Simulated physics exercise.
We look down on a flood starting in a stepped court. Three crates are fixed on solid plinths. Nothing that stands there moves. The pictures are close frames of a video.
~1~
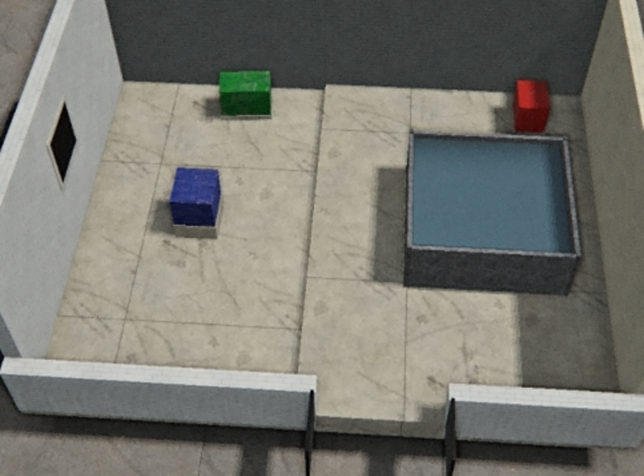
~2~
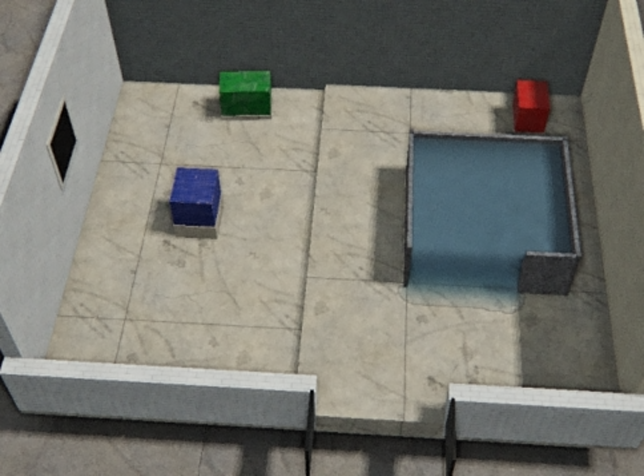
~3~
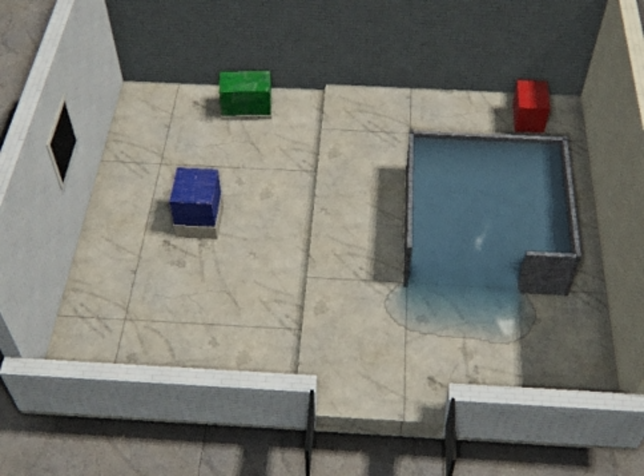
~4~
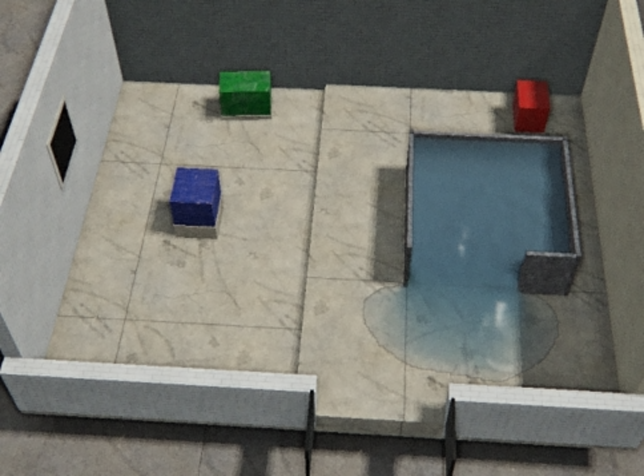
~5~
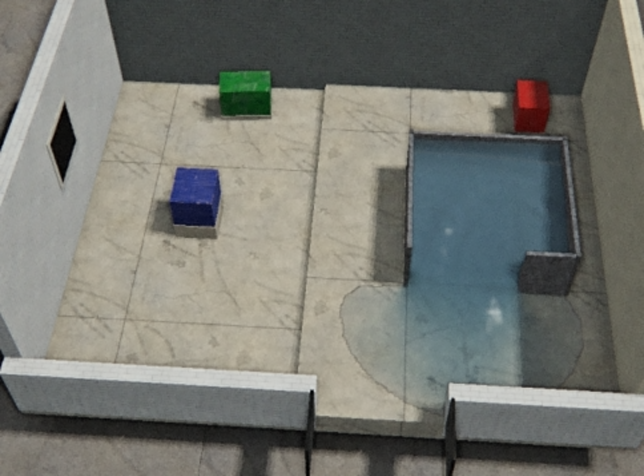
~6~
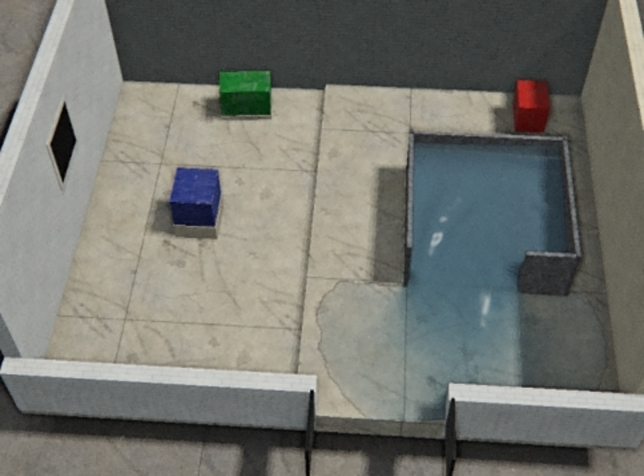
Open-topped tank of water losing part of its front wall, water pouring out and spreading across the pale stone floor.
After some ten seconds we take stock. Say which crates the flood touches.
One by one: The red crate gets wet; the blue crate stays dry; the green crate stays dry.
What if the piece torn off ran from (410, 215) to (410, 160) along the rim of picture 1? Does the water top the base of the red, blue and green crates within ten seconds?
One by one: The red crate keeps dry, the blue crate is topped, the green crate takes water.
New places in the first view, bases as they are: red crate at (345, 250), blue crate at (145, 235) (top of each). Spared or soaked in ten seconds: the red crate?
In short: The red crate is safe.
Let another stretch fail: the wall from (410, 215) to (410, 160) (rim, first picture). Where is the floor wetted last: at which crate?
That is the red crate.
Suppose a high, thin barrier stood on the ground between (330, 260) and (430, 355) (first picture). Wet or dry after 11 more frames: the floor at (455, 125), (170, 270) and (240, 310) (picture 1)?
As listed: Not flooded, free of water, clear.
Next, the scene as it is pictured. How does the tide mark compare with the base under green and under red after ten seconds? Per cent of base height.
About 70 and 220 per cent.
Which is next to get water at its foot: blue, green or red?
I say the red-painted one.
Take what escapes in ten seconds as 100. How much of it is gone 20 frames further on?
About 60 per cent.
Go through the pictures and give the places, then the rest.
In the first picture, still water in the open tank at (490, 194).
In the second picture, water pours out at (464, 272) and has run to (401, 289).
In the third picture, water pours out at (464, 275) and has run to (524, 327).
In the fourth picture, water pours out at (464, 277) and has run to (505, 375).
In the fifth picture, the front is at a hidden place, out from the gap at (464, 277).
In the sixth picture, water pours out at (464, 277) and has run to a hidden place.
A moment on, water covers 20 % of the floor; the red crate not reached, the blue crate not reached, the green crate not reached.
Next, water covers 25 % of the floor; the red crate not reached, the blue crate not reached, the green crate not reached.
Then, water covers 35 % of the floor; the red crate water round its plinth, the blue crate not reached, the green crate not reached.
Later, water covers 65 % of the floor; the red crate water round its plinth, the blue crate water round its plinth, the green crate not reached.
In the end, water covers 90 % of the floor; the red crate was topped, the blue crate stayed above the water, the green crate stayed above the water.
